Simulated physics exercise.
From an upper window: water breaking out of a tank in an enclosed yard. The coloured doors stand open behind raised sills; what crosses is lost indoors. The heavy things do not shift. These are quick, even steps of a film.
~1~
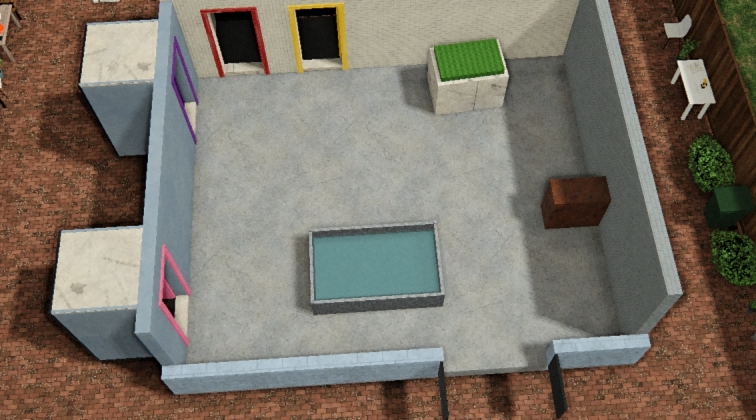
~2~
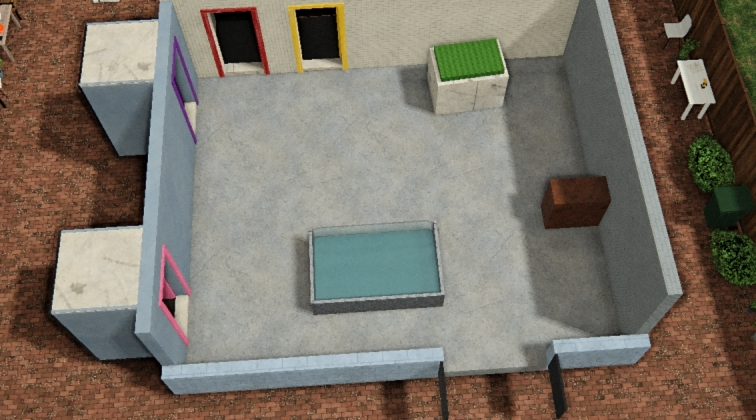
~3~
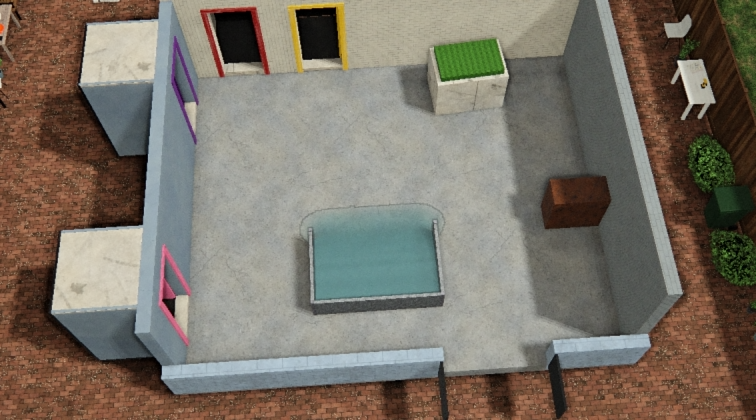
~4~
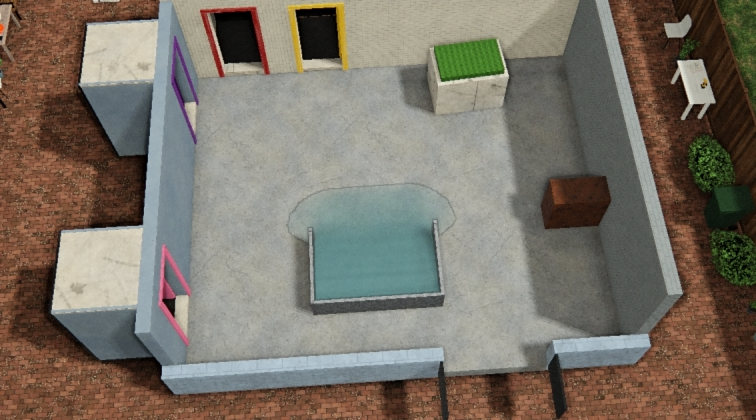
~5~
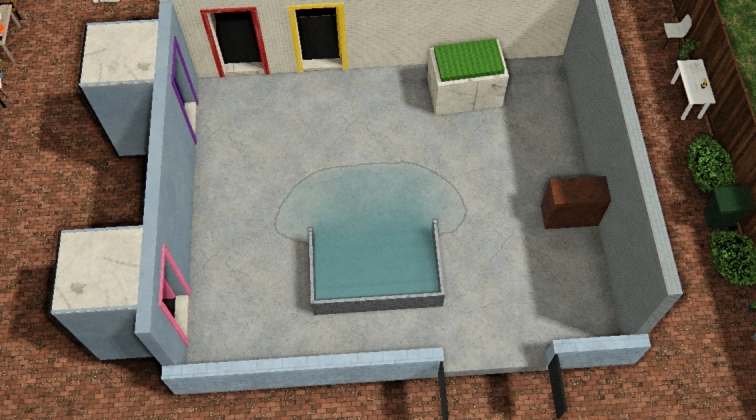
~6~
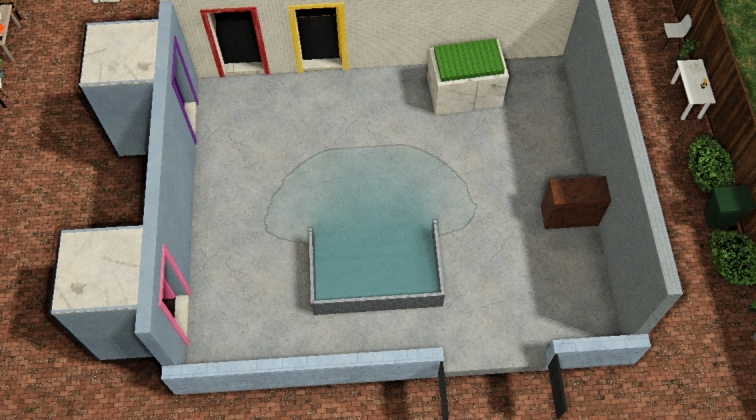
Water pouring from the far side of a rectangular tank and spreading in a widening rounded sheet across a grey walled yard.
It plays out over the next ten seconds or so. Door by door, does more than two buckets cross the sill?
The purple door stays under that; the red door stays under that; the pink door stays under that; the yellow door takes more than that.
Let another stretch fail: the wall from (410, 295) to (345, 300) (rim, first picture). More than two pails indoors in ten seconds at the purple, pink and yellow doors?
In short: Purple door lets less in; pink door floods; yellow door takes less.
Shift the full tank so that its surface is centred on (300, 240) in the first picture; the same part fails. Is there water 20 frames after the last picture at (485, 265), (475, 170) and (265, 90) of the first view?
In that order: No water, dry, wet.
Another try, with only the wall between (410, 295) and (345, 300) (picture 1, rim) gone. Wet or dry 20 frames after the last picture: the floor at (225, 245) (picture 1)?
There: Under water.
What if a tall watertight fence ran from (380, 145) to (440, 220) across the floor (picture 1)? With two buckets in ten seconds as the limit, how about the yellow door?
Then: The yellow door floods.
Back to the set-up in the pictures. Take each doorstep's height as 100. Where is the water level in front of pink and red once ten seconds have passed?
Roughly 60 per cent, then 20 per cent.
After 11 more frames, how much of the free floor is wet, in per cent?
Close to 40 %.
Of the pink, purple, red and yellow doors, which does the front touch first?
It is the door marked yellow.
A moment on, water covers 30 % of the floor; the purple door not reached, the red door not reached, the pink door not reached, the yellow door not reached.
Next, water covers 40 % of the floor; the purple door not reached, the red door not reached, the pink door not reached, the yellow door under two buckets in.
Then, water covers 50 % of the floor; the purple door wet at the sill, nothing in, the red door wet at the sill, nothing in, the pink door not reached, the yellow door over two buckets in.
Later, water covers 60 % of the floor; the purple door under two buckets in, the red door wet at the sill, nothing in, the pink door not reached, the yellow door over two buckets in.
In the end, water covers 80 % of the floor; the purple door under two buckets in, the red door wet at the sill, nothing in, the pink door wet at the sill, nothing in, the yellow door over two buckets in.
